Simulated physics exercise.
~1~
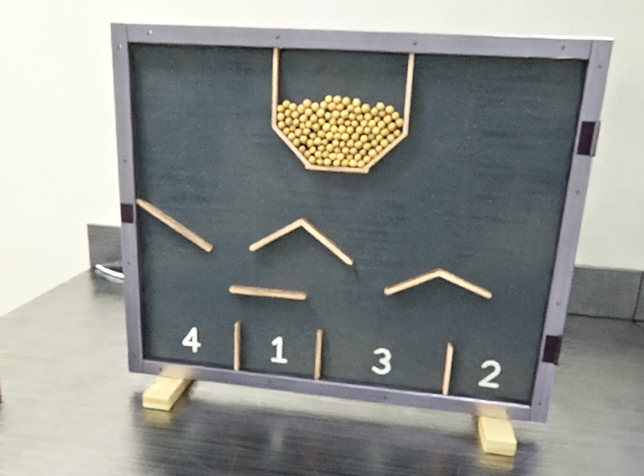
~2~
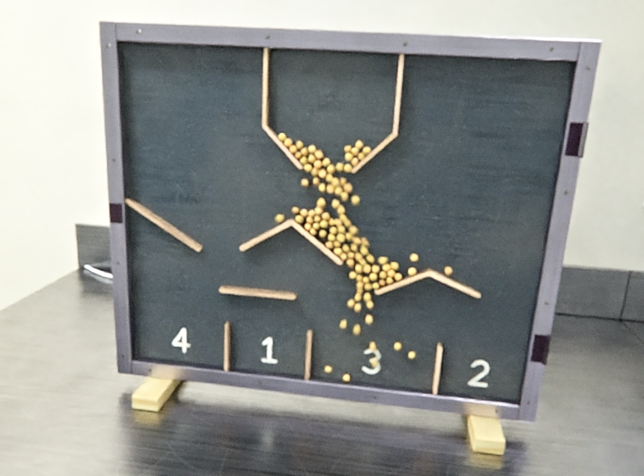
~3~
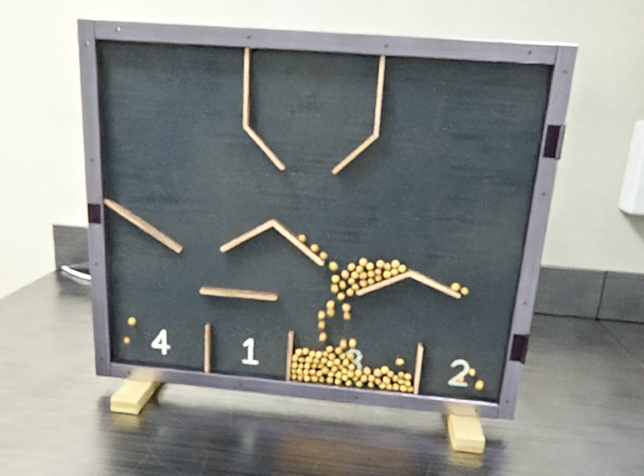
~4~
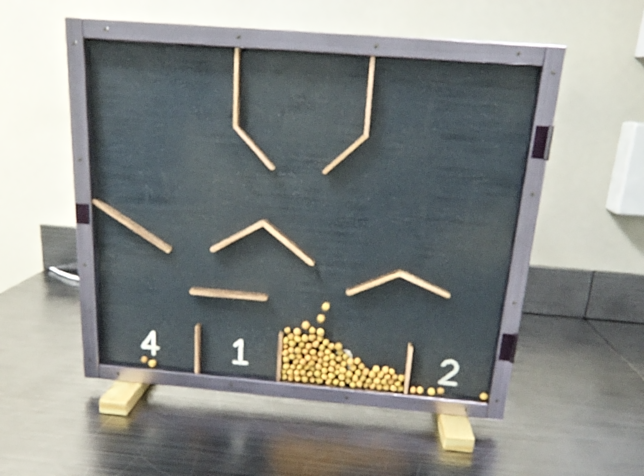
On a dark, glossy counter against a pale wall, seen from the front, stands an upright board with a dark face, a purplish-grey frame and pale wooden feet. Golden-tan beads fill a hopper at the top, above slanted and peaked wooden ledges and four numbered bins. The beads pour down through the opening, strike the central peak and stream mostly rightward onto the lower right ledge. Most drop into bin three, while a few reach bins two and four. The hopper empties and the ledges clear, leaving a large heap in bin three, with bin one empty and a last few beads above the pile.
